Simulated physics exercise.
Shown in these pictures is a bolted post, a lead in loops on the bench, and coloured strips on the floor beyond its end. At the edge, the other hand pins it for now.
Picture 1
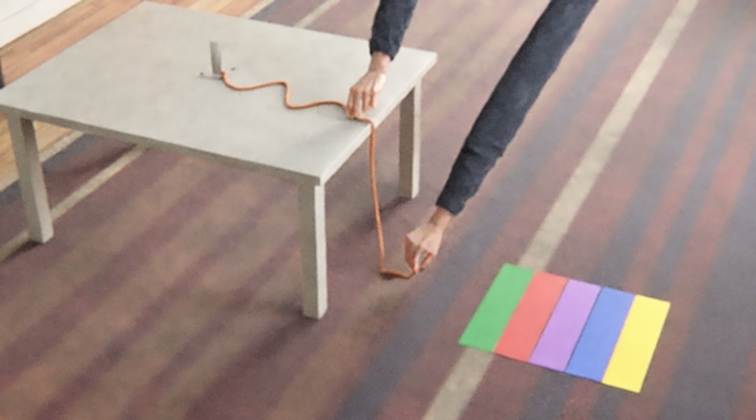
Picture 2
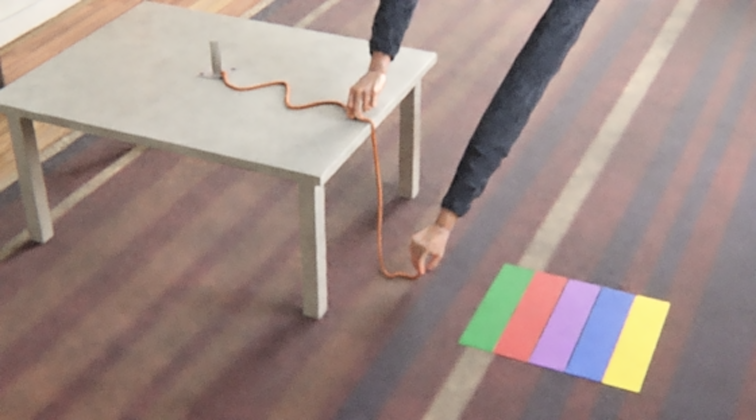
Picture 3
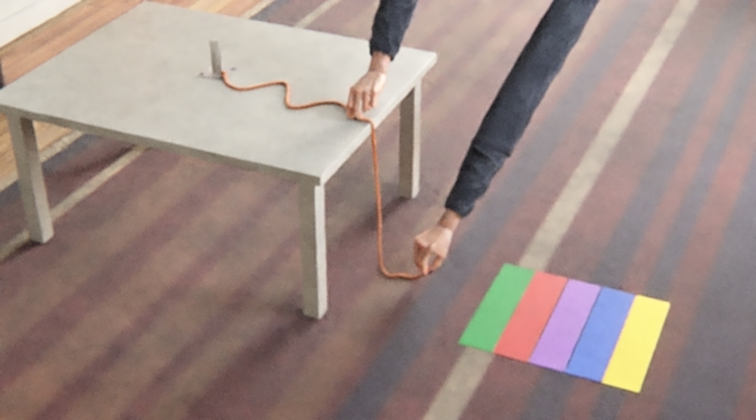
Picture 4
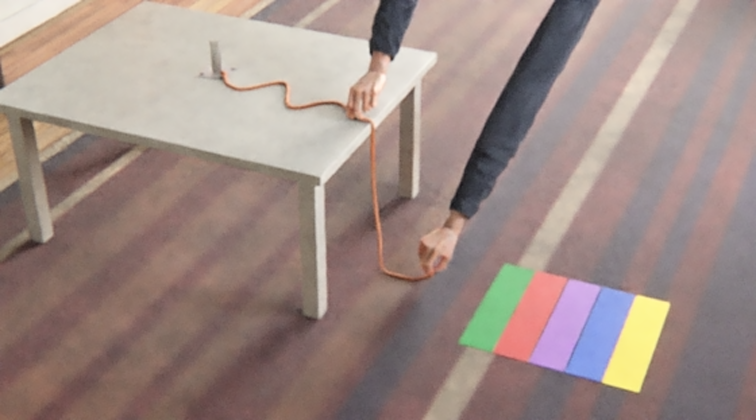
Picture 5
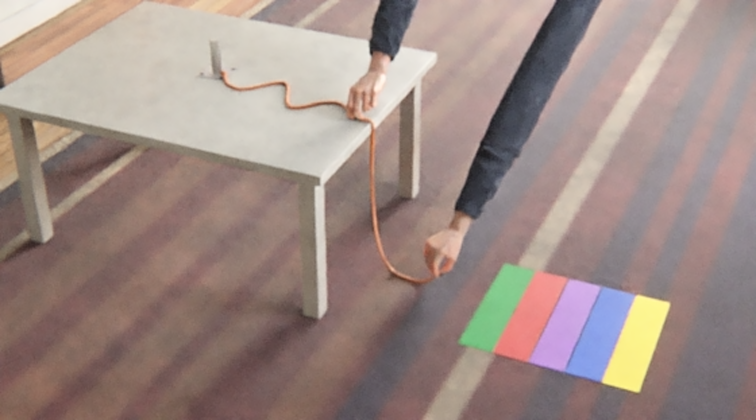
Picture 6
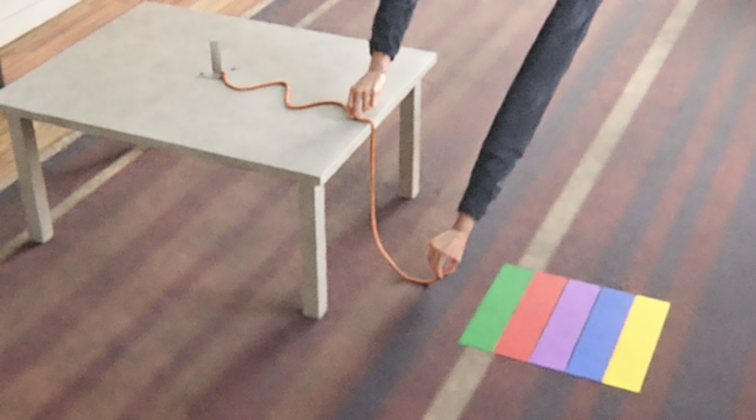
The footage shows one hand pinning an orange cord at the edge of a pale table while the other, low near the floor, draws its hanging end slightly to the right, toward green, red, purple, blue and yellow strips.
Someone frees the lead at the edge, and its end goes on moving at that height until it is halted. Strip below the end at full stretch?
Blue.
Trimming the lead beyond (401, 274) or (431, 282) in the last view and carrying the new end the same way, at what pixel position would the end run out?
In order, about (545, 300) and about (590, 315).
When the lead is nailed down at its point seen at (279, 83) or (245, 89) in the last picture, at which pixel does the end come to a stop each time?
In order of the tries, it's near (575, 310) and near (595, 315).
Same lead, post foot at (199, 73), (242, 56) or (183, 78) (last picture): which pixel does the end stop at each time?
Results per try: (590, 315); (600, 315); (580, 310).
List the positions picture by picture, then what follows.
End (418, 270); green (483, 332); red (518, 342); purple (553, 351); blue (589, 361); yellow (626, 370), in the first picture.
End (424, 271); lead through (232, 86) (288, 90) (322, 103) (373, 130) (380, 198) (380, 258), in the second picture.
End (427, 272), in the third picture.
End (433, 273); lead through (232, 86) (288, 90) (322, 103) (373, 130) (375, 198) (380, 258), in the fourth picture.
End (438, 275), in the fifth picture.
End (442, 276); lead through (232, 86) (288, 90) (322, 103) (373, 130) (372, 197) (387, 258), in the sixth picture.
Soon after, end near (552, 303); over red.
After that, end near (588, 312); over blue.
At the stop, end near (610, 318); over blue. The blue one.
